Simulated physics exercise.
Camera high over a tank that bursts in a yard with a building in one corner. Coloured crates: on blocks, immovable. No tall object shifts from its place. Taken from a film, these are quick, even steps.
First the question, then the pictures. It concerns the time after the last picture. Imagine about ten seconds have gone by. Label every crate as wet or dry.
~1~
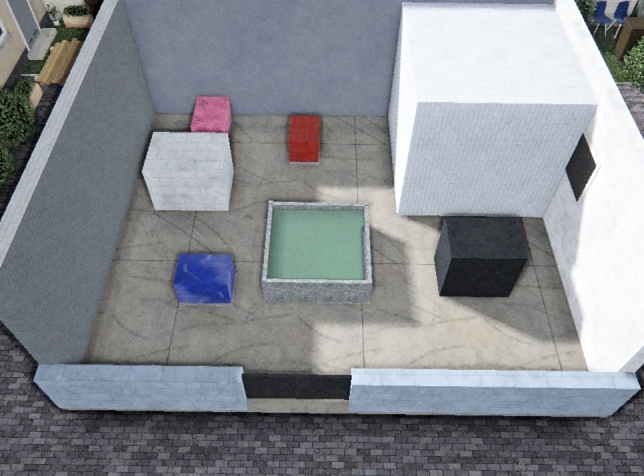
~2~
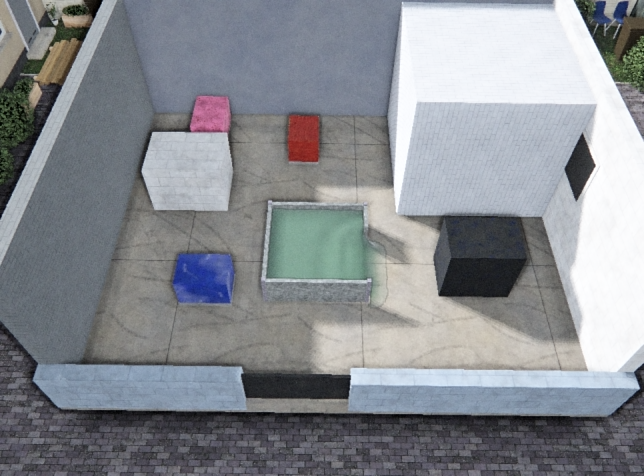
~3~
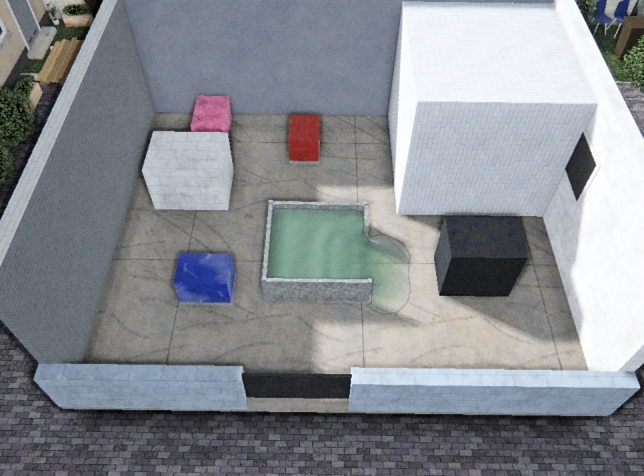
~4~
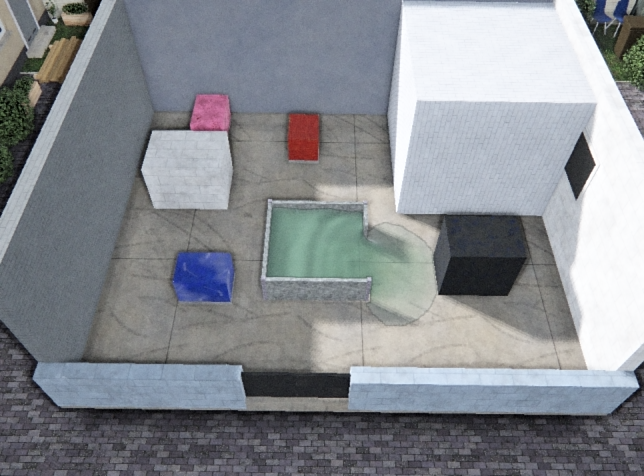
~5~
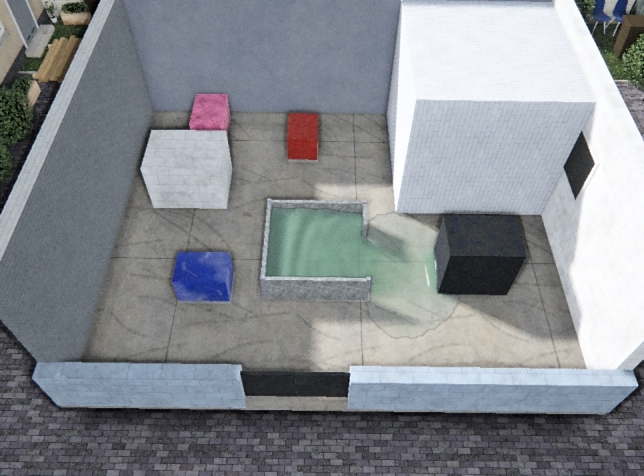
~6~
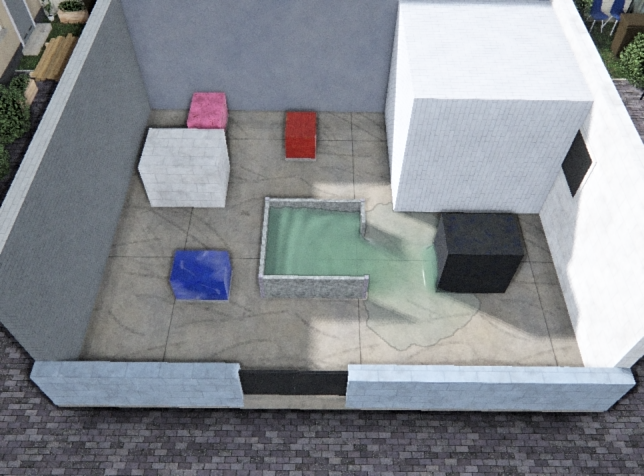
Blue crate: Dry; pink crate: Dry; red crate: Dry.
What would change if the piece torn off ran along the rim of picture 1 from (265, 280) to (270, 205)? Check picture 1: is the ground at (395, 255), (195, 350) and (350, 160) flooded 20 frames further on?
In the order given, the spots are not soaked, swamped and not soaked.
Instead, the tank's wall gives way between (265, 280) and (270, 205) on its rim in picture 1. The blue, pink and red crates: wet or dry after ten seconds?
Result: Blue crate is swamped; pink crate is swamped; red crate is not reached.
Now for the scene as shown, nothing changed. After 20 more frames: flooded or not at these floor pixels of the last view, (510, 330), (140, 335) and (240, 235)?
Taking the three spots one by one, I'd call them drenched, clear and clear.
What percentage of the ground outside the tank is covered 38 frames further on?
Around 45 in a hundred.
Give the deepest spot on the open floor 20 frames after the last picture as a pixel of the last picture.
Roughly (556, 295).
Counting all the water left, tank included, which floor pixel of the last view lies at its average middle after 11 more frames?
It is around (391, 277).
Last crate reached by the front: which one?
The pink crate comes last.
A moment on, water covers 15 % of the floor; the blue crate not reached, the pink crate not reached, the red crate not reached.
Next, water covers 25 % of the floor; the blue crate not reached, the pink crate not reached, the red crate not reached.
Then, water covers 35 % of the floor; the blue crate not reached, the pink crate not reached, the red crate not reached.
Later, water covers 45 % of the floor; the blue crate water round its plinth, the pink crate not reached, the red crate water round its plinth.
In the end, water covers 70 % of the floor; the blue crate stayed above the water, the pink crate stayed above the water, the red crate stayed above the water.
